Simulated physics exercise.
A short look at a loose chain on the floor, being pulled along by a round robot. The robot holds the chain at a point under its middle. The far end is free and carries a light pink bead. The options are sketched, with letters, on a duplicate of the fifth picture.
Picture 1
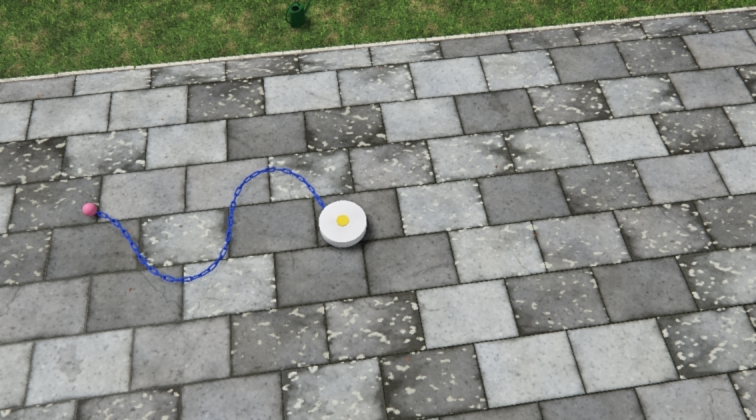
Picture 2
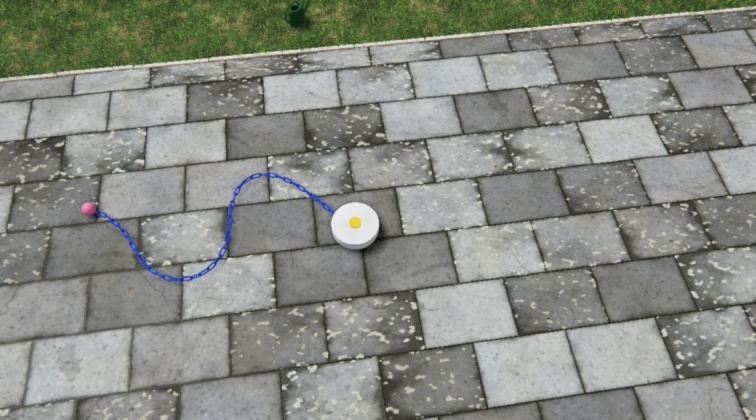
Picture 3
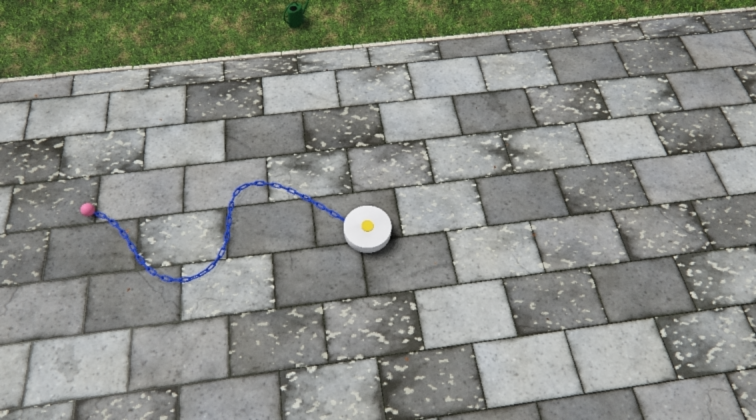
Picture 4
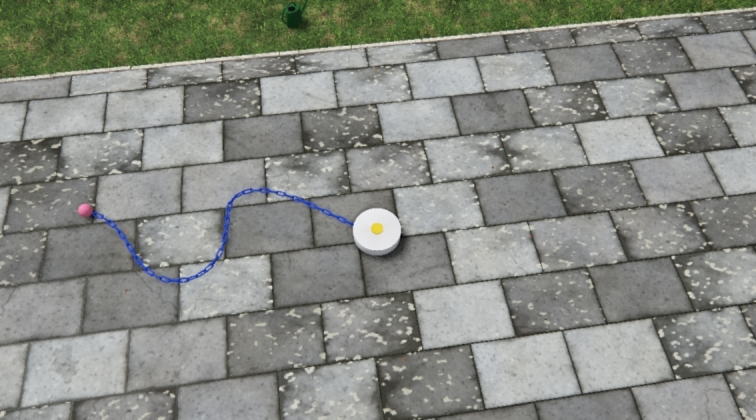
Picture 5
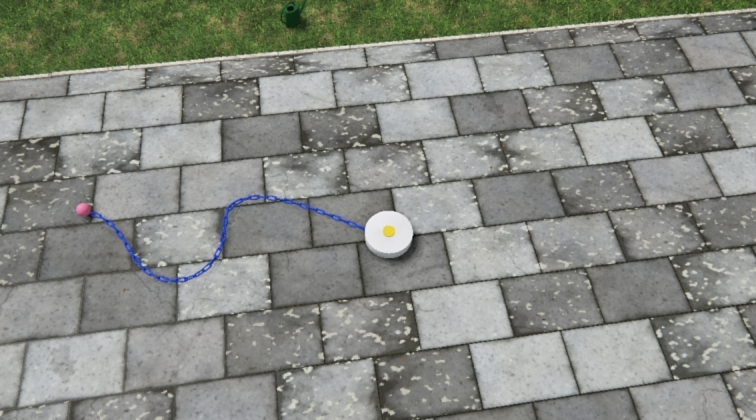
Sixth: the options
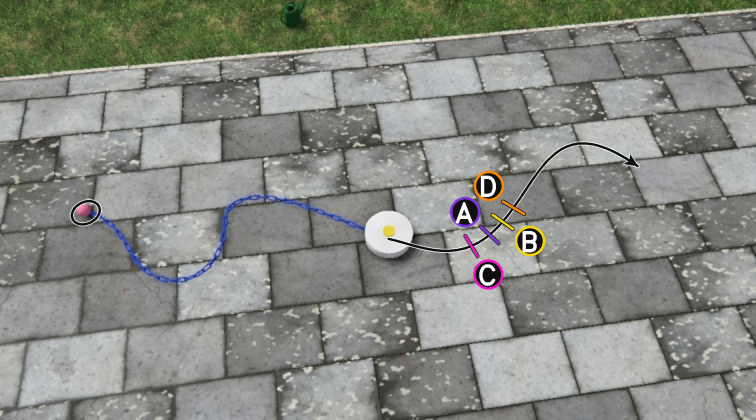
A round white robot with a yellow dot on top slides slowly to the right and slightly downward across grey paving, seen from above at an angle with grass along the top. Behind it trails a loose, curving blue chain, with a small pink bead at its left end. The chain's nearer bend flattens as the robot moves, while the far curve and bead barely shift.
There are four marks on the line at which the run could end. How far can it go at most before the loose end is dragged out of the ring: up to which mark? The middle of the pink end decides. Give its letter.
A.
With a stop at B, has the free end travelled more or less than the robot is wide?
By then, less.
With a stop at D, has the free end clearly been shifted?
Yes.
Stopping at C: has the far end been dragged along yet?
By then, no.
On the copy, A at (490, 235); B at (503, 222); C at (471, 246); D at (514, 208); the ring at (86, 213); the route from (388, 239) via (522, 195) to (638, 166).
On A. First, robot (427, 245), middle of the chain (228, 239), free end (84, 210).
Then, robot (464, 245), middle of the chain (253, 251), free end (84, 210).
Finally, robot (491, 231), middle of the chain (282, 252), free end (92, 213); the free end is still in its ring.
By contrast, B drags the free end to (103, 220); C is safe but short; D drags the free end to (116, 225).
